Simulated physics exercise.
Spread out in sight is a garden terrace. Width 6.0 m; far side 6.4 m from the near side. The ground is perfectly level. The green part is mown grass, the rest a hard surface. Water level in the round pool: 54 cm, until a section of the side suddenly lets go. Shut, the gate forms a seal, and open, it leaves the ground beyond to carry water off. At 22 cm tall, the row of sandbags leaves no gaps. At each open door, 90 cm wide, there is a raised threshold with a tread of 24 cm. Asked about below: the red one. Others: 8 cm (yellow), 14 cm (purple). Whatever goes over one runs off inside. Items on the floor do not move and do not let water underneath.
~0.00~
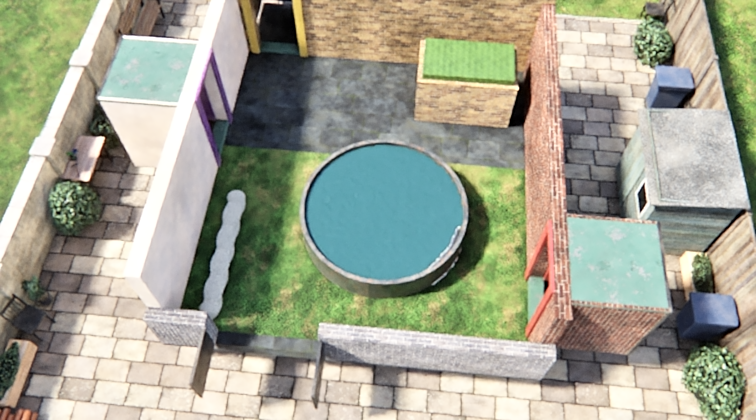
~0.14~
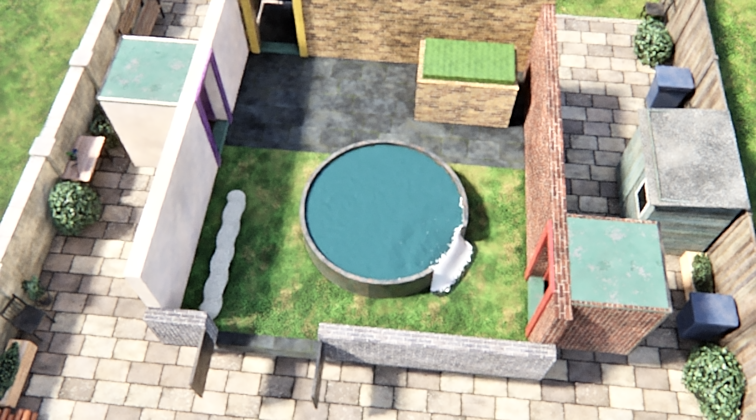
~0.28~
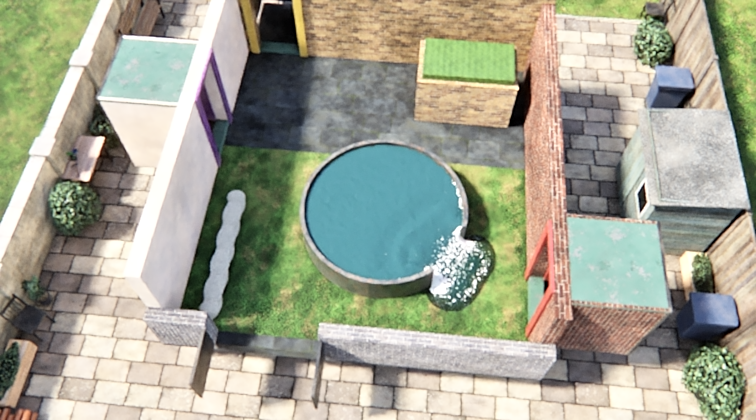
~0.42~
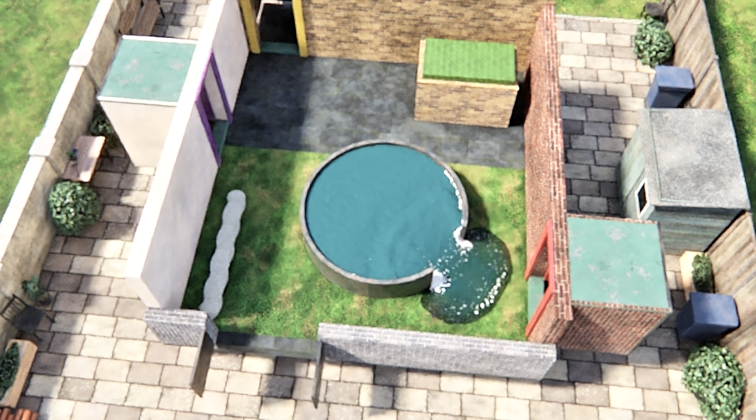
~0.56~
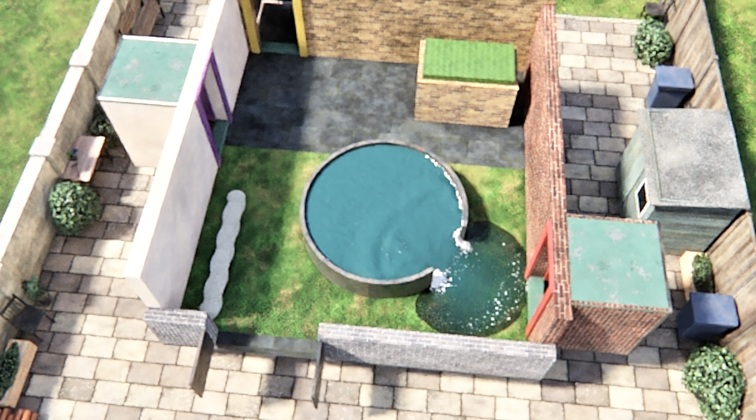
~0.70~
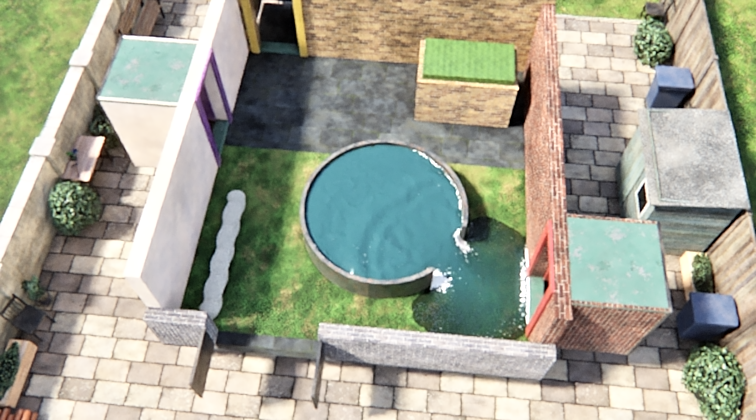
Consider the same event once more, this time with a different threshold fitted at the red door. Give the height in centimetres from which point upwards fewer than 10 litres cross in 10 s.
Roughly 32 cm.
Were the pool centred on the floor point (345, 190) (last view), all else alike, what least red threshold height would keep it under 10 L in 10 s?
Close to 23 cm would do it.
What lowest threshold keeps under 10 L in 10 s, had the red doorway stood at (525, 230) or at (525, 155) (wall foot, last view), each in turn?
About 14.5 and 9.0 cm.
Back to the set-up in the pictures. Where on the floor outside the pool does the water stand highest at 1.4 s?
About (526, 349).
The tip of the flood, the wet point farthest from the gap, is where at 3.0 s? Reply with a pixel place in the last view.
The tip of the flood lies near (523, 128).
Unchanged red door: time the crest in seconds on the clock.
Approximately 2.2 s.
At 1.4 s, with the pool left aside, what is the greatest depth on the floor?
44 cm.
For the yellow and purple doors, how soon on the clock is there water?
Yellow at 9.0 s and purple at 8.5 s.
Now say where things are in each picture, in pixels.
In the first picture, still water, 54 cm deep, in the round pool at (384, 209); the red door at (540, 280) is dry.
In the second picture, water pours out at (449, 260) and has run 0.3 m, to (450, 289); about 7 cm deep outside, 54 cm at the back.
In the third picture, water pours out at (449, 261) and has run 0.7 m, to (470, 297); about 9 cm deep outside, 54 cm at the back.
In the fourth picture, water pours out at (449, 261) and has run 1.0 m, to (487, 308); about 7 cm deep outside, 54 cm at the back.
In the fifth picture, water pours out at (449, 260) and has run 1.5 m, to (515, 314); about 6 cm deep outside, 54 cm at the back.
In the sixth picture, water pours out at (449, 260) and has run 1.7 m, to (526, 325); about 6 cm deep outside, 54 cm at the back; water is at the red door at (540, 280).
After 1.4 s water covers 15 % of the floor, deepest (44 cm) near (526, 349); 29 cm at the red door, 11 litres in over its 19 cm threshold.
After 3.0 s water covers 30 % of the floor, deepest (34 cm) near (526, 349); 32 cm at the red door, 113 litres in over its 19 cm threshold.
After 10.0 s water covers 95 % of the floor, deepest (16 cm) near (494, 356); 15 cm at the red door, 207 litres in over its 19 cm threshold.
At the red door as built, the water arrived by 0.7 s and peaked near 36 cm at 2.2 s.
Run again over the same 10 s with other heights there, 28 litres in over 29 cm, 0 litres over 39 cm. The limit of 10 litres is kept from about 32 cm up.
